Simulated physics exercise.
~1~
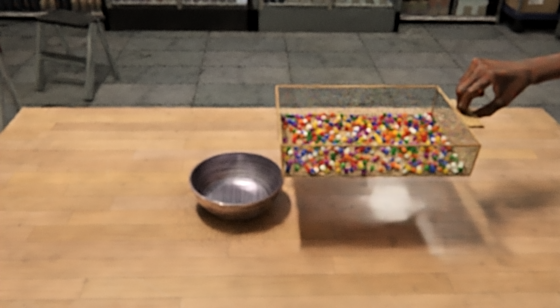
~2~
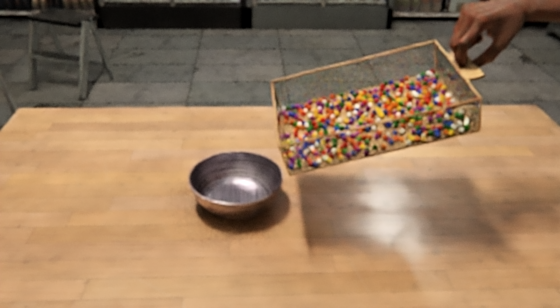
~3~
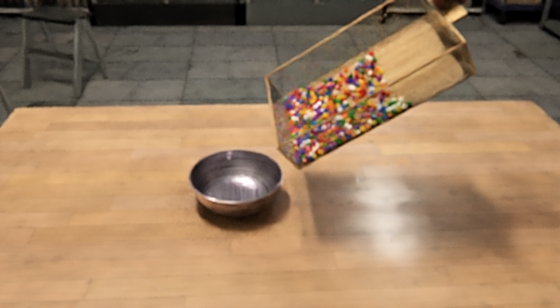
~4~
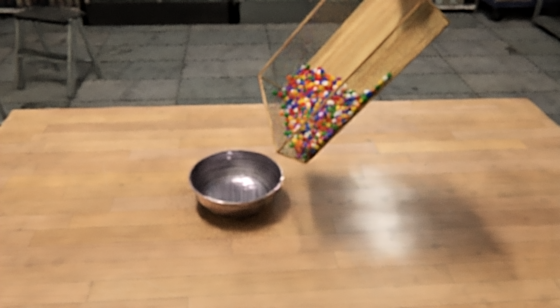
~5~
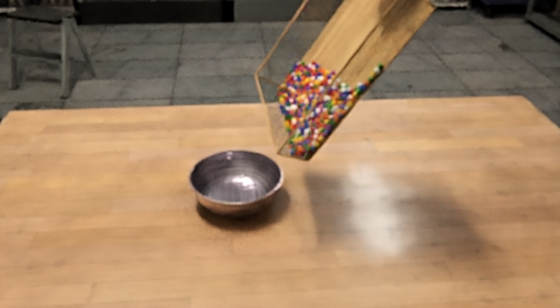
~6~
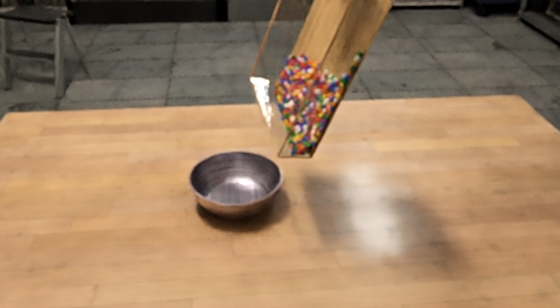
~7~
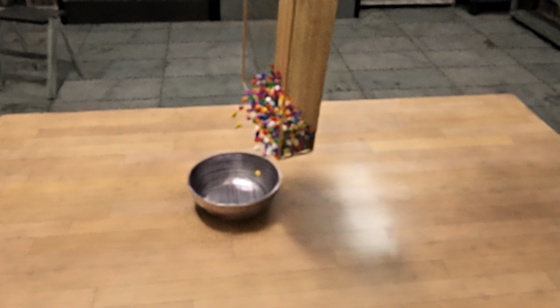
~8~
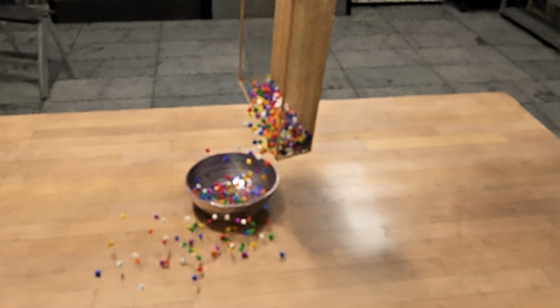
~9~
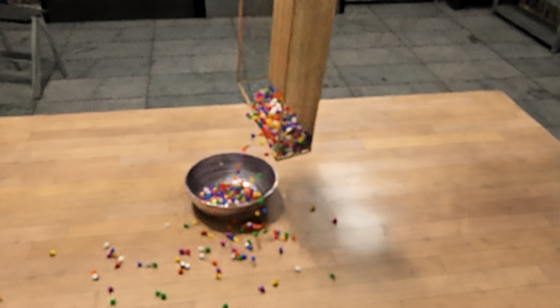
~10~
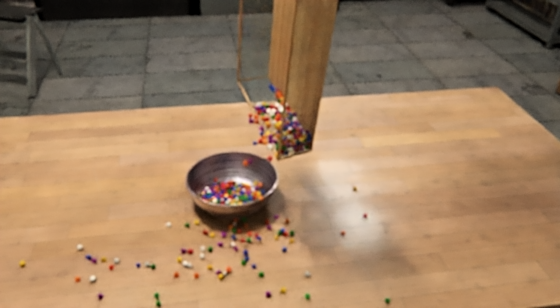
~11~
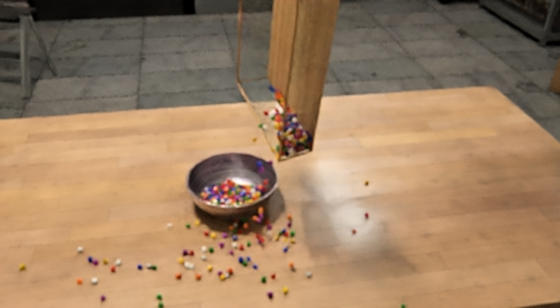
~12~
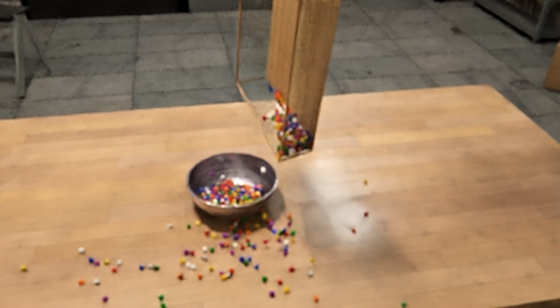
In this clip, a hand lifts and tips a clear-sided tray of multicoloured beads leftward until it stands upright beside a metal bowl on a wooden table. Beads spill into the bowl and scatter across the tabletop, and some remain in the tray at the end.
